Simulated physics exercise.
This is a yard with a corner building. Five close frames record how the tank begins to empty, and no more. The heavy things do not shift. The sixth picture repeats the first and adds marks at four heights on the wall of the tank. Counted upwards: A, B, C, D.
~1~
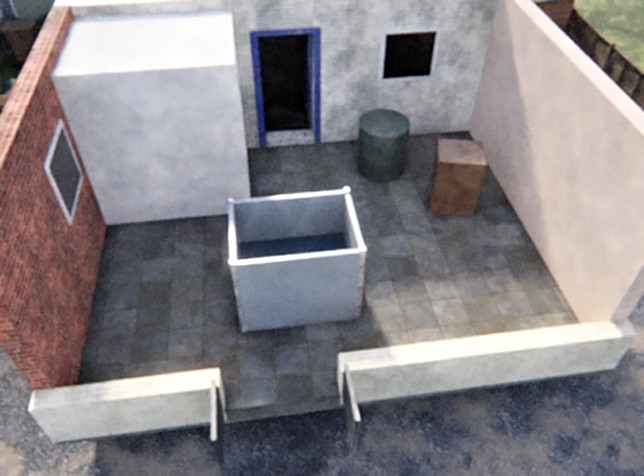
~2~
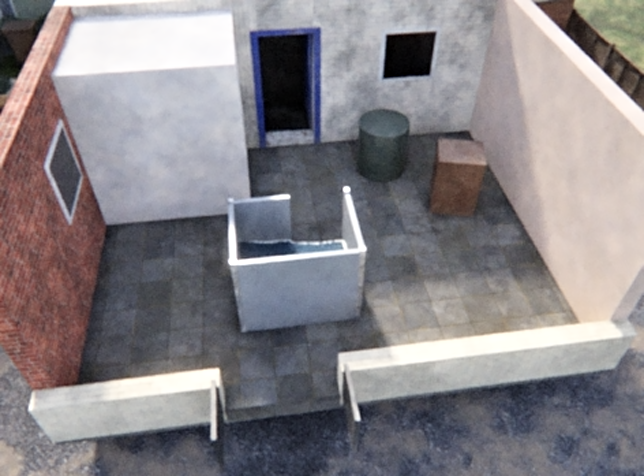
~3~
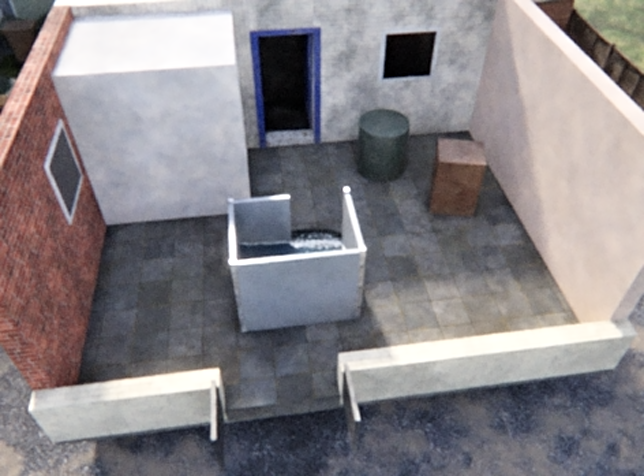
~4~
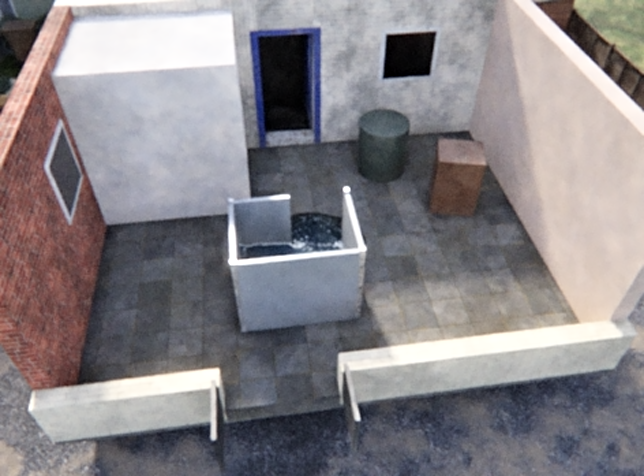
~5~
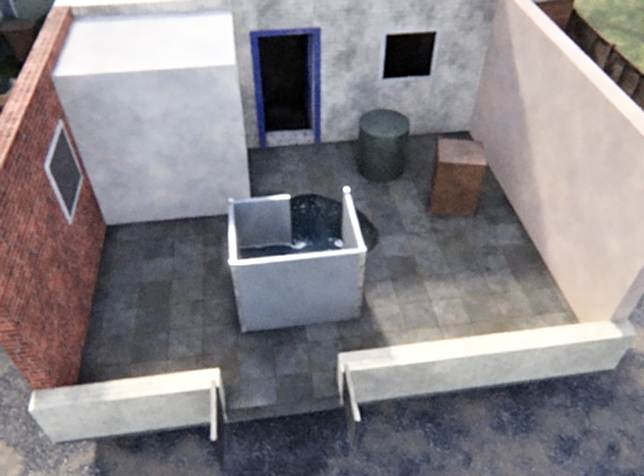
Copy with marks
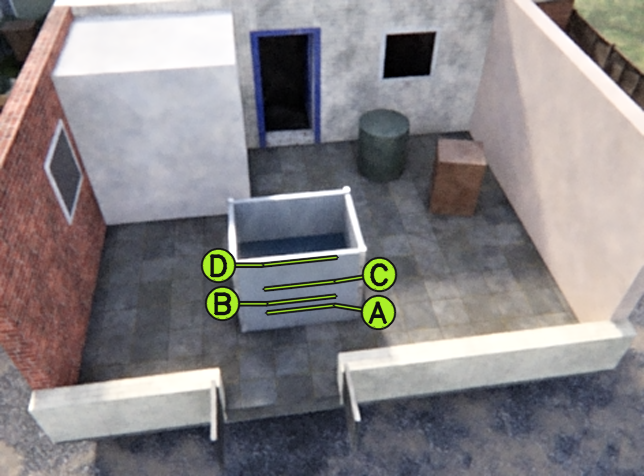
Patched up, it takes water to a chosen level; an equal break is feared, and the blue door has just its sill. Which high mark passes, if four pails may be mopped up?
B is the one.
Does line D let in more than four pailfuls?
Yes, that goes wrong.
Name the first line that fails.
Line C.
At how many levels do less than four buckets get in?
Two.
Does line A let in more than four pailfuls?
No.
On the marked copy, A at (301, 309); B at (301, 299); C at (300, 285); D at (299, 261); from the bottom up A, B, C, D.
With A, nothing gets over.
With B, a bucket or two gets in.
With C, about 10 bucketfuls get in.
With D, dozens of bucketfuls pour in.
